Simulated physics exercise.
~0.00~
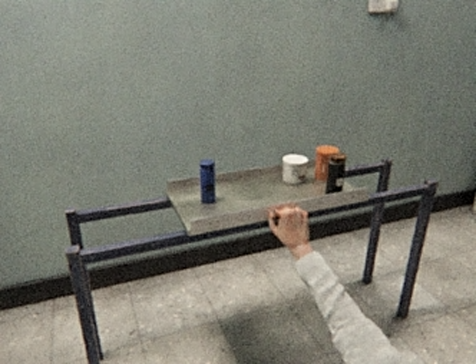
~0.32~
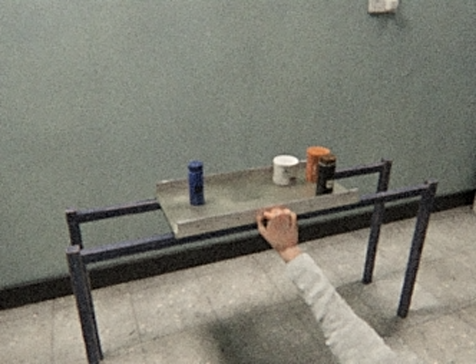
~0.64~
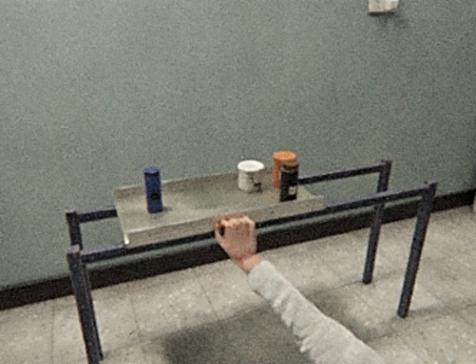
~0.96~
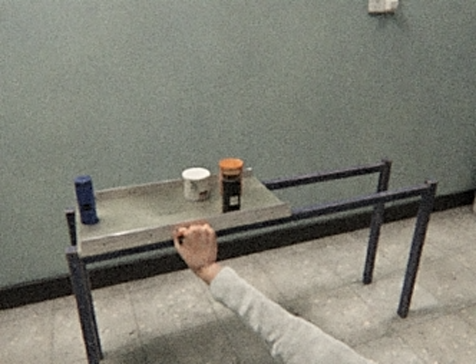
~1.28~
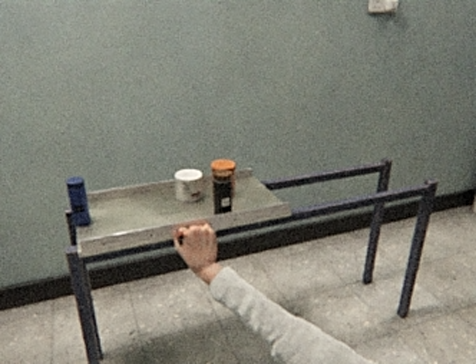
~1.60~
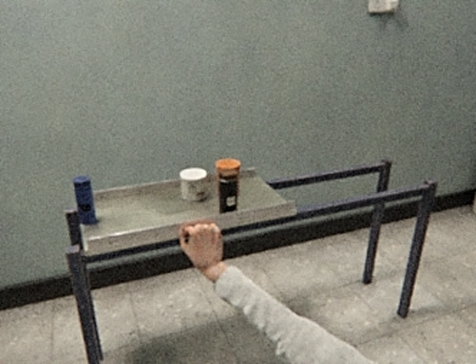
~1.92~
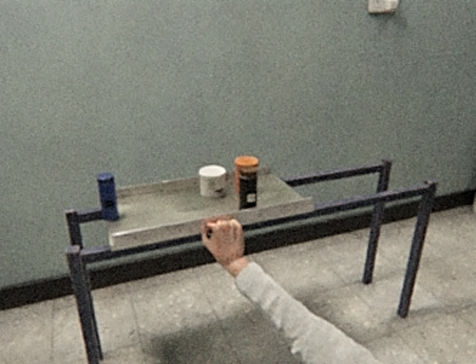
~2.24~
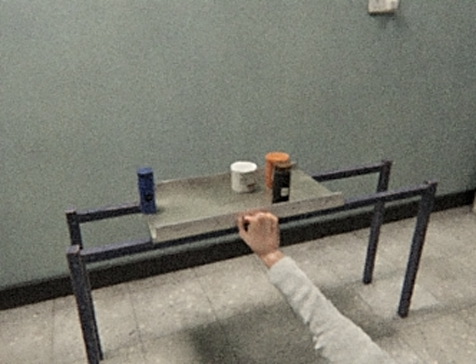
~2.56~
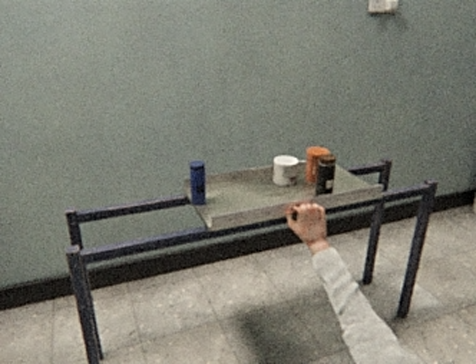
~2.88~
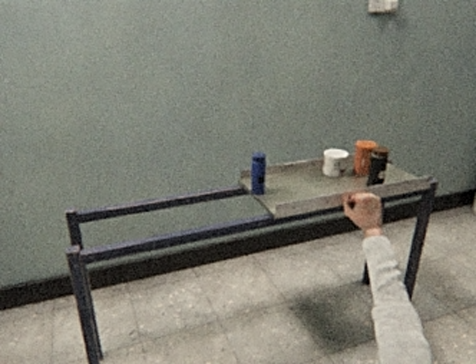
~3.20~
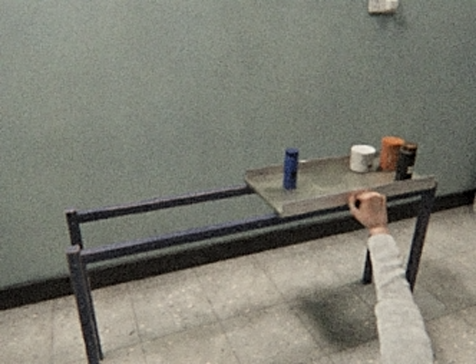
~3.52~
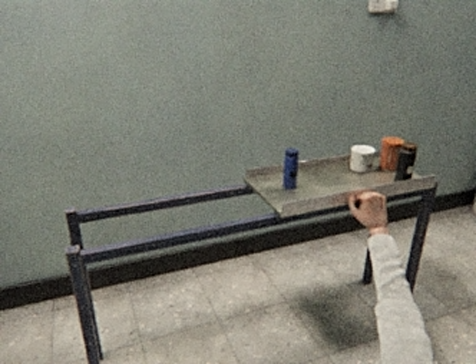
Tray holding two shakers and two tins sliding left, then right along a frame beside a hand, everything ending upright.
